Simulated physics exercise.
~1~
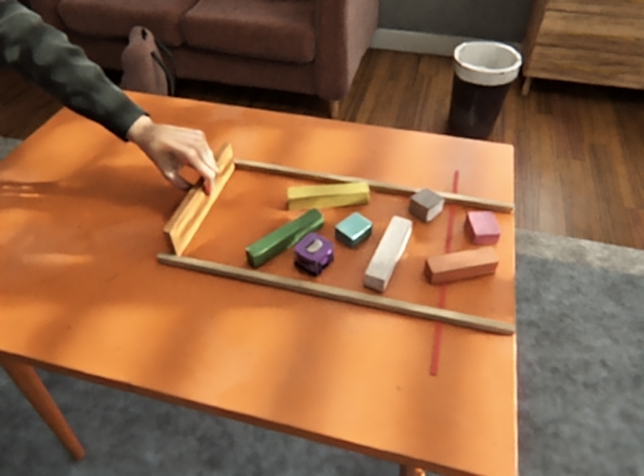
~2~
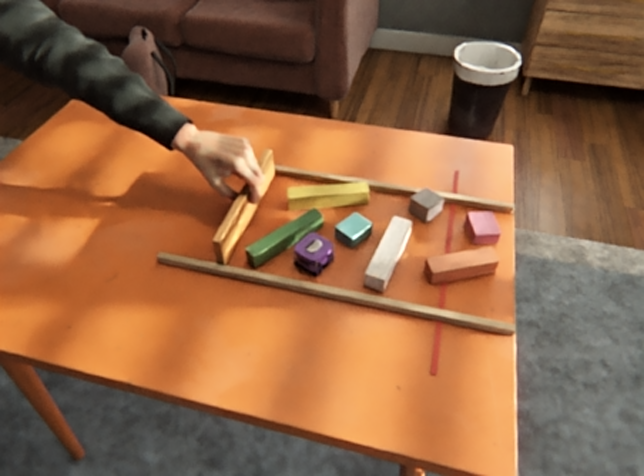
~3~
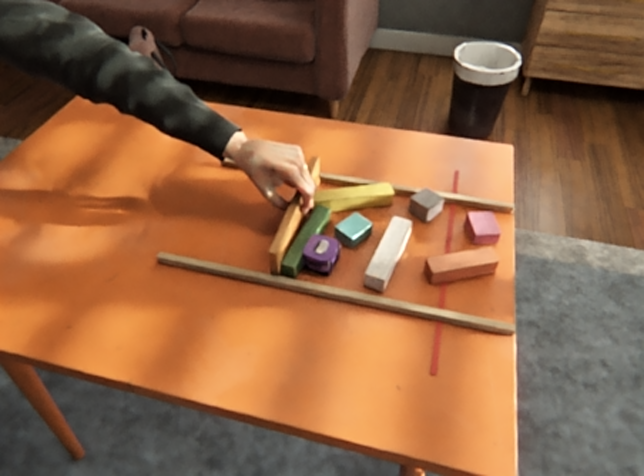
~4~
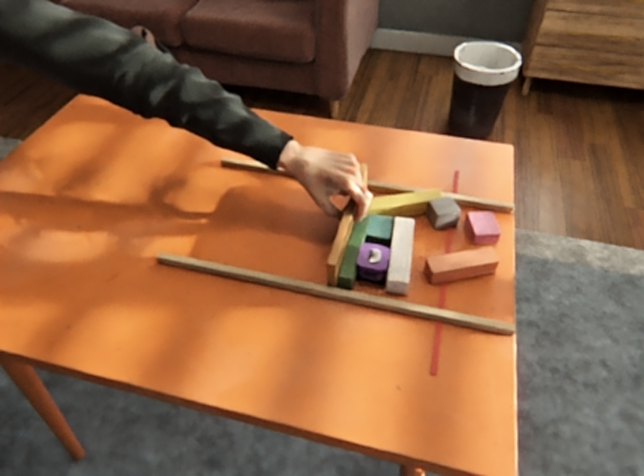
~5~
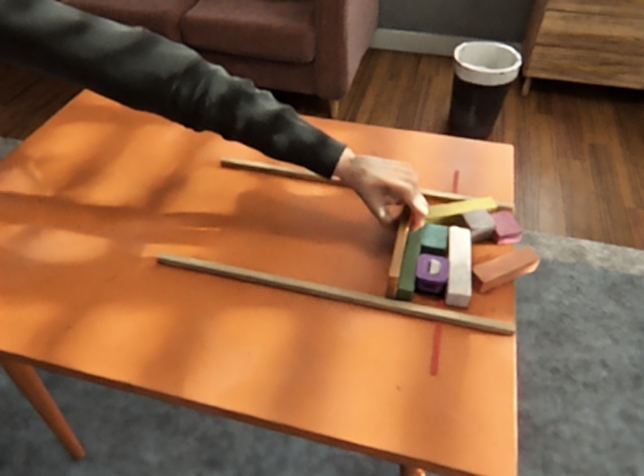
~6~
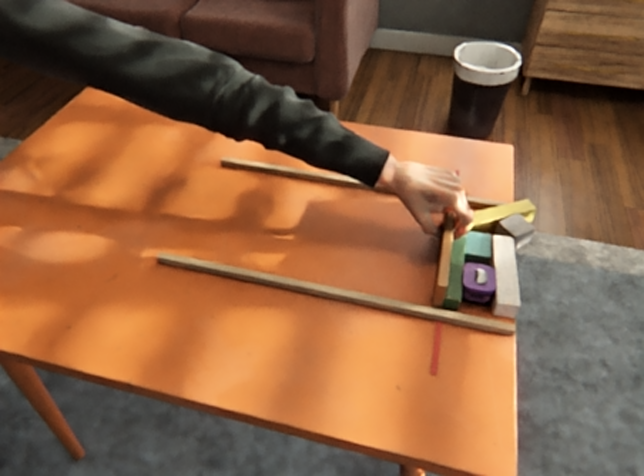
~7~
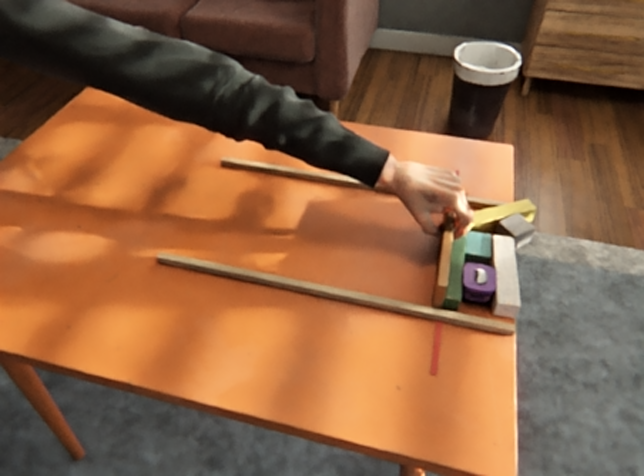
A hand slid an upright wooden board rightward between two rails on an orange table, bunching up the colored blocks and pushing them along until the orange bar and pink block went off the right edge, then stopped at the red tape, the rest still on.
